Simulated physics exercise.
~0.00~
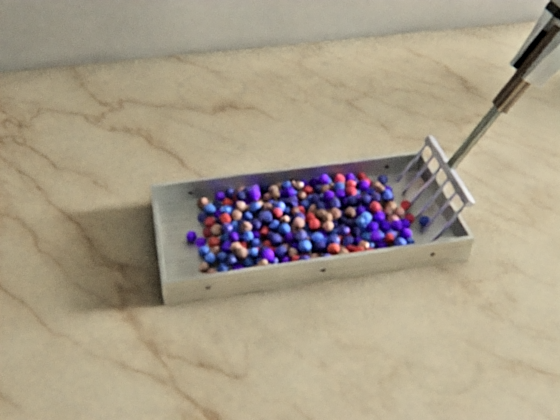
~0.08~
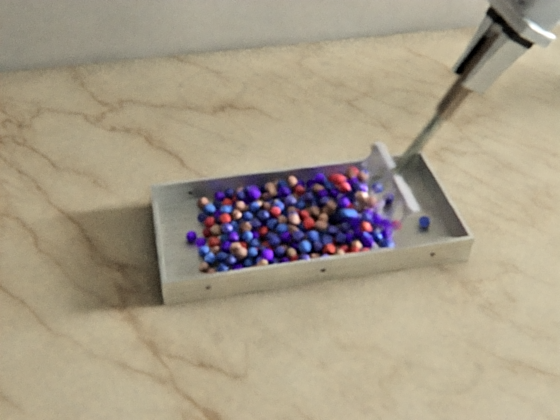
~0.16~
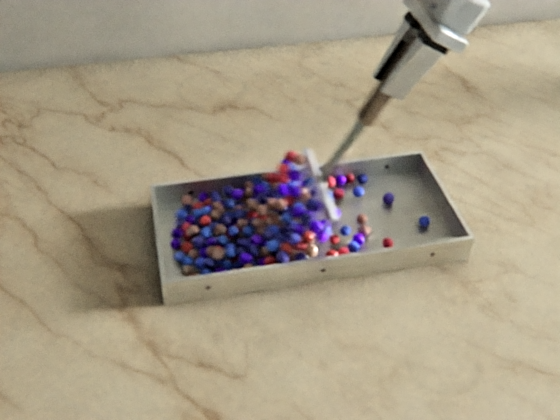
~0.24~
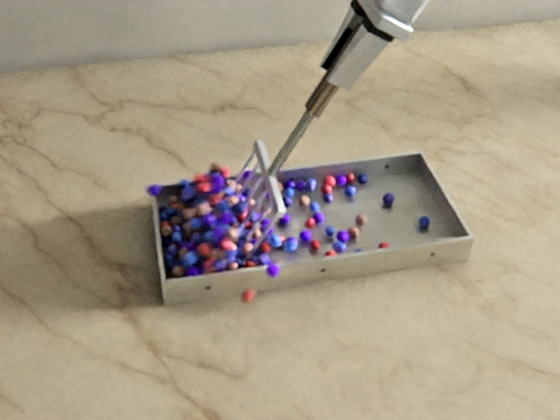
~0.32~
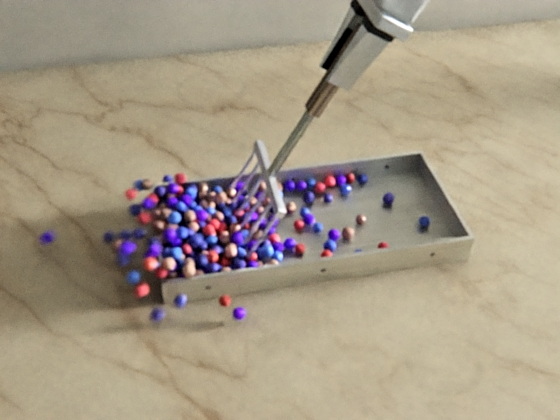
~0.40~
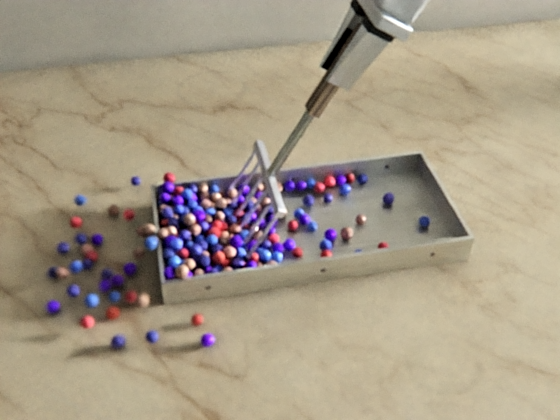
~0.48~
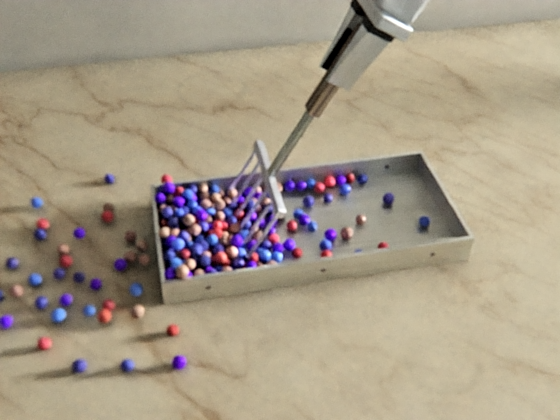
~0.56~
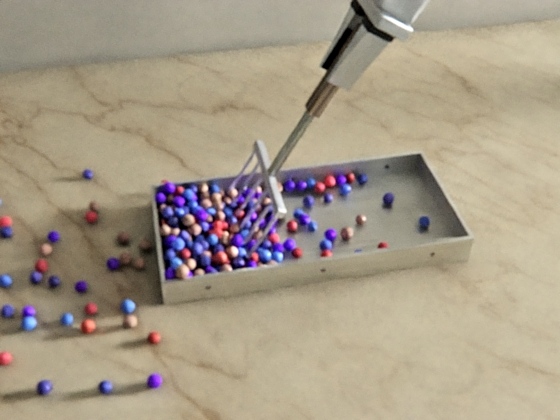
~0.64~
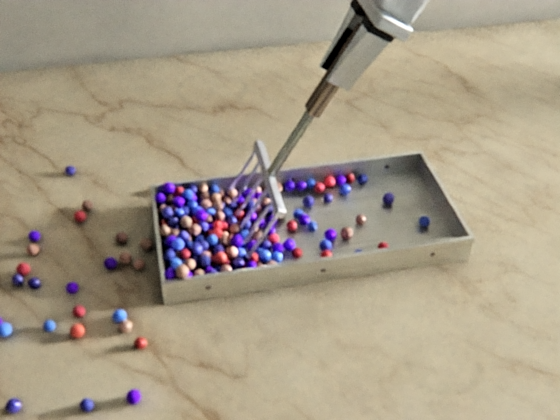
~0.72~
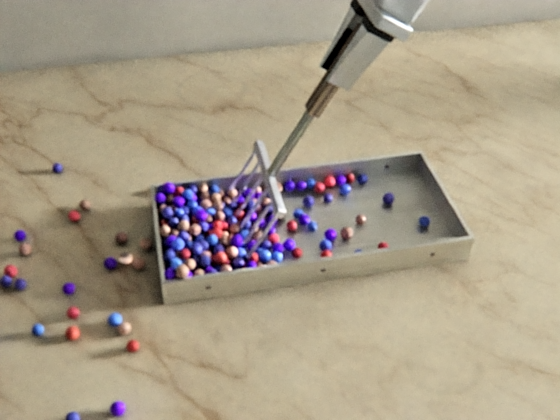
The footage shows a robot arm sweeping a comb leftward through a metal tin of small colourful balls, heaping them against the left end until some spill over the rim. The comb stops, and the spilled balls scatter across the marble-patterned surface while most remain in the tin.
